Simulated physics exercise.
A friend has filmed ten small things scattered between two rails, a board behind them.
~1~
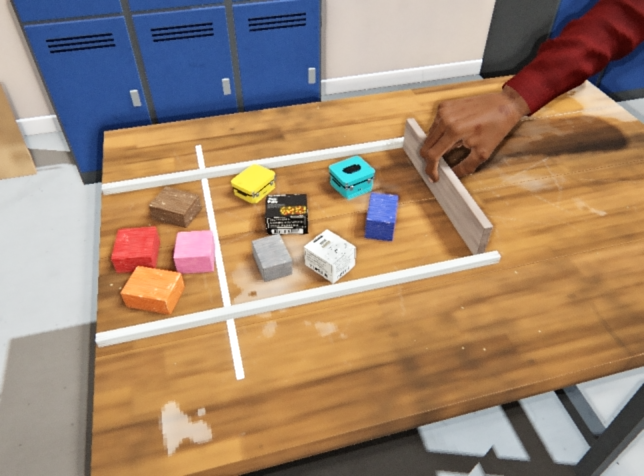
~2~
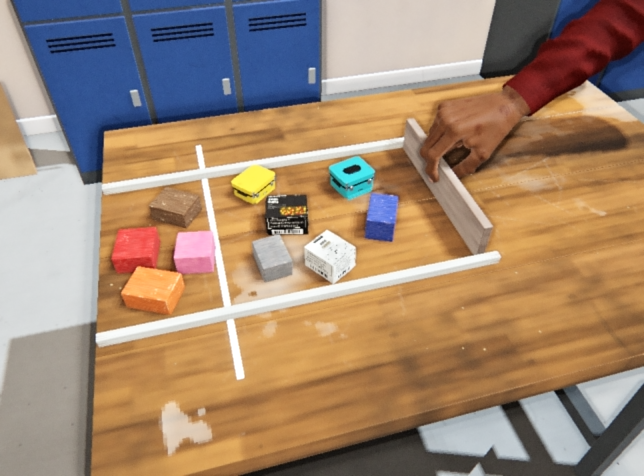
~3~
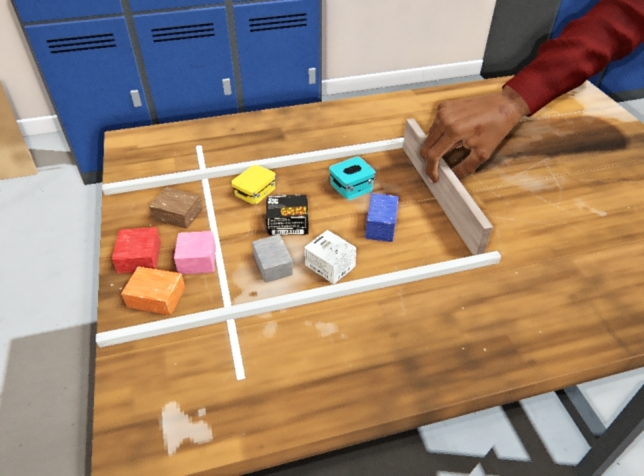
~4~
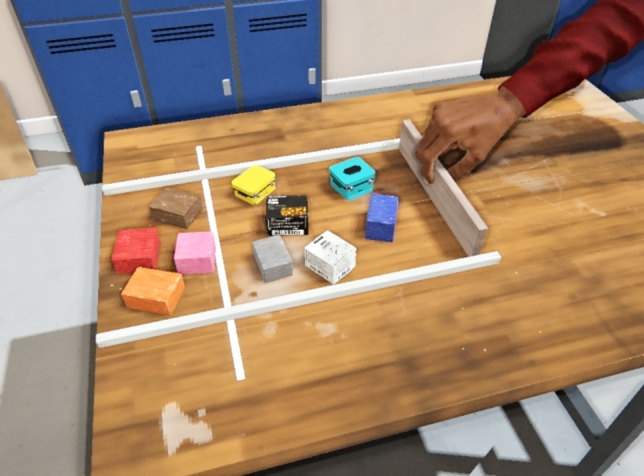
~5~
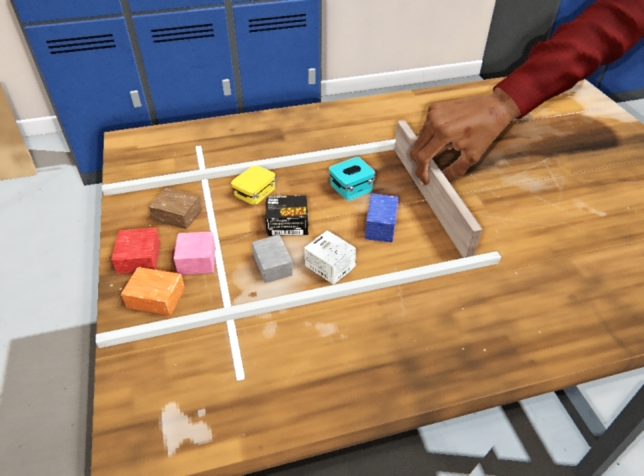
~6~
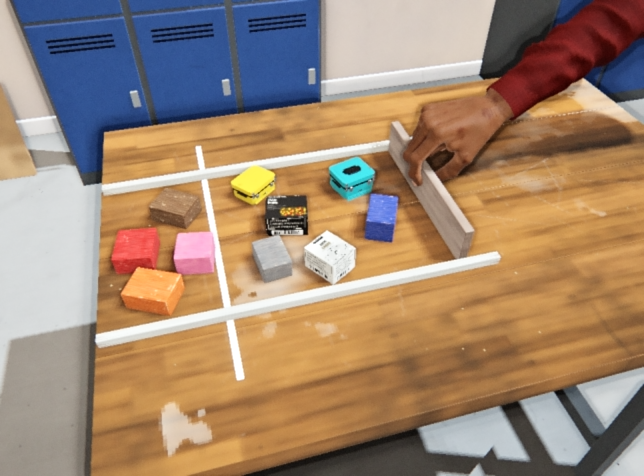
On a worn wooden tabletop in front of blue lockers, seen from above at an angle, two white rails run across with a strip of white tape crossing them near the left. Brown, red, pink and orange blocks sit left of the tape, with a yellow case, black box, teal case, and grey, white and blue blocks to its right. A red-sleeved hand slides an upright board slightly left, touching nothing else, while the blocks and camera stay still.
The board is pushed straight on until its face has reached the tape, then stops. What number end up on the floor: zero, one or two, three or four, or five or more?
Here the number that fall off is zero.
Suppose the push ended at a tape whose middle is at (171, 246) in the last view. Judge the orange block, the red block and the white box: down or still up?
The orange block falls; the red block falls; the white box survives.
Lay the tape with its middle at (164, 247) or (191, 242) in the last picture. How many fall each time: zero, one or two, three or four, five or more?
One after another: Either three or four; 1 or 2.
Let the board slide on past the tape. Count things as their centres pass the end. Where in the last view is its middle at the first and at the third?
At (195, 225) for the first, at (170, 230) for the third.
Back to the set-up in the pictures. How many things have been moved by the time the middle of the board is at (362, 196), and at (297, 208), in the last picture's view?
2 and 6.
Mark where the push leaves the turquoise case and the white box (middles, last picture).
The turquoise case at (190, 205), the white box at (204, 294).
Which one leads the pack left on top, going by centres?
It is the red block.
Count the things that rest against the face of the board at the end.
3 of them.
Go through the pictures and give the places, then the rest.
In the first picture, red block (137, 249); orange block (154, 290); brown block (176, 207); board (441, 182); tape (215, 237).
In the second picture, orange block (154, 290); blue block (382, 217).
In the third picture, brown block (176, 208); grey block (272, 258).
In the fourth picture, red block (137, 251); yellow case (254, 186).
In the fifth picture, orange block (154, 291); black box (287, 215).
In the sixth picture, red block (137, 251); orange block (154, 291); brown block (176, 208); board (425, 185); tape (215, 238).
Soon after, none off yet; red block at rest near (137, 251); orange block at rest near (154, 291); brown block at rest near (176, 208).
In the end, the number that fall off is zero.
